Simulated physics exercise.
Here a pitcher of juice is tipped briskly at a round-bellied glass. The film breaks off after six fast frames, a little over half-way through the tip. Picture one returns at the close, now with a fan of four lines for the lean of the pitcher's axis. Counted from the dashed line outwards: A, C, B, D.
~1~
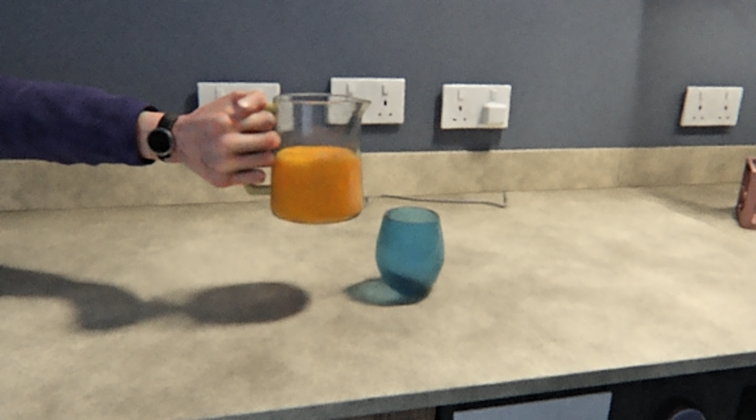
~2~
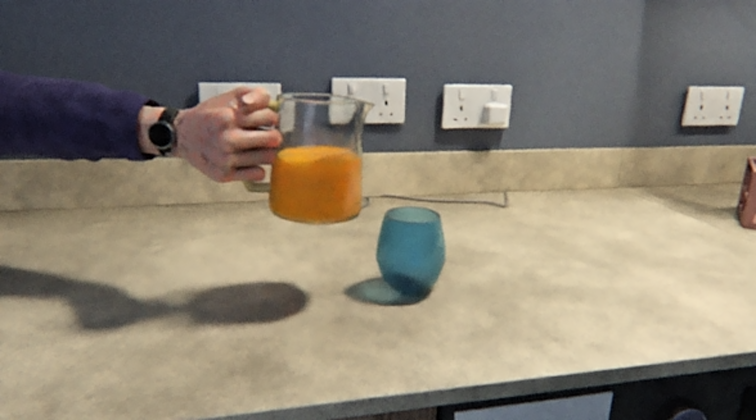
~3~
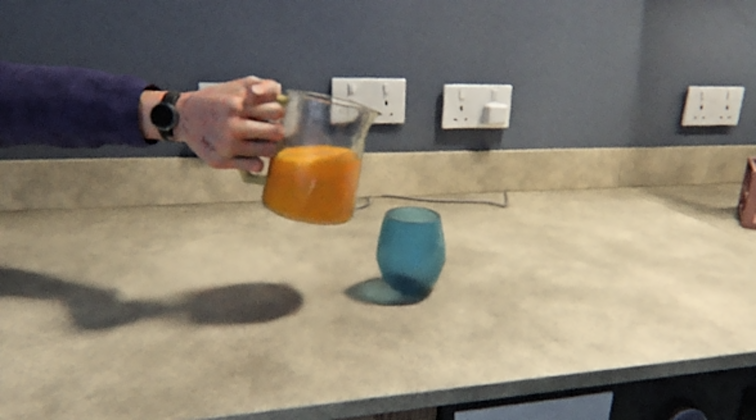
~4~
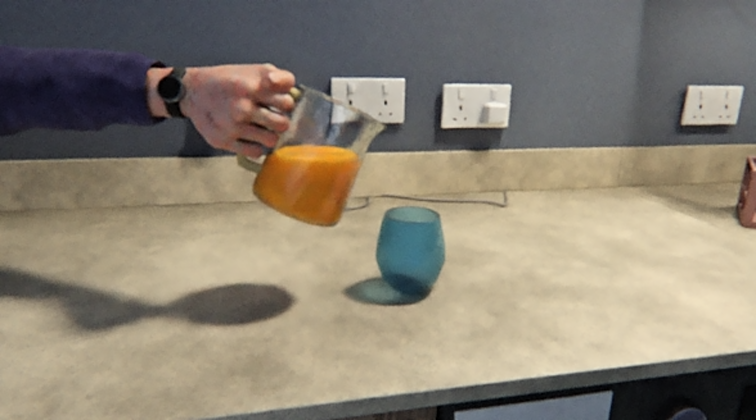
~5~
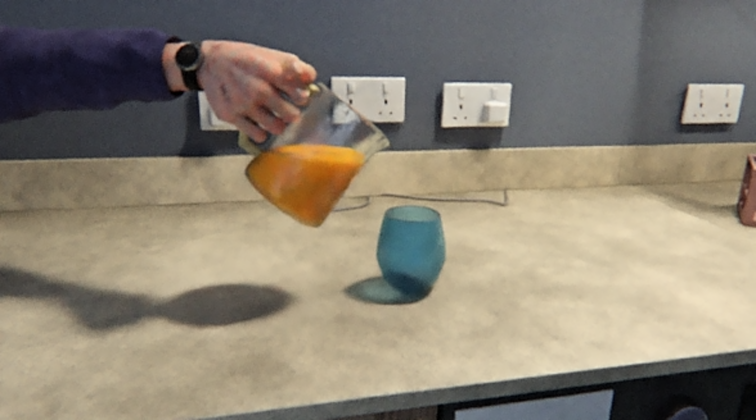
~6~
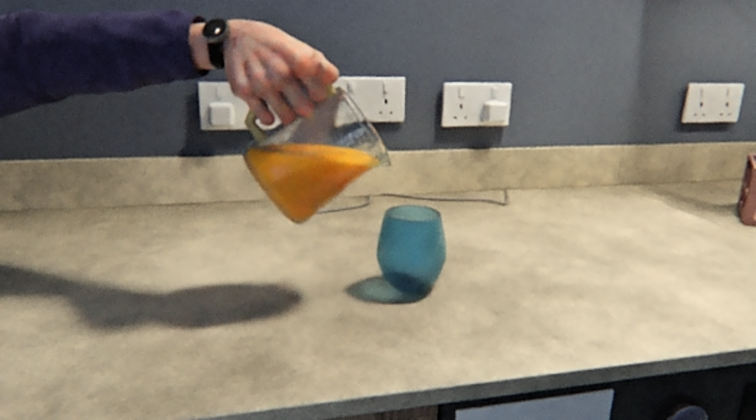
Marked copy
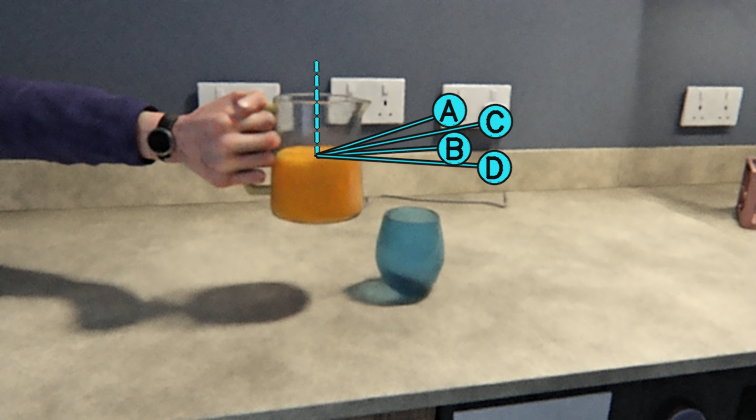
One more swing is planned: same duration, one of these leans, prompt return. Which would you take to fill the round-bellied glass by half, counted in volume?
A works best here.
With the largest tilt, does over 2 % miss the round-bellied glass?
Yes, it does.
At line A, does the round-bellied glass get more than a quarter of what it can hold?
Yes.
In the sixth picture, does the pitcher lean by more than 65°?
No.
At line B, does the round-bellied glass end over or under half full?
Over.
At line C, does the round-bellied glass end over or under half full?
Over half.
On the marked copy, A at (433, 117); B at (436, 147); C at (479, 124); D at (477, 165).
With A, the round-bellied glass ends with about 52 % of what it can hold.
With B, the round-bellied glass ends with about 88 % of what it can hold; 8 % of the juice is spilt.
With C, the round-bellied glass ends with about 73 % of what it can hold.
With D, the round-bellied glass ends with about 86 % of what it can hold; 22 % of the juice is spilt.
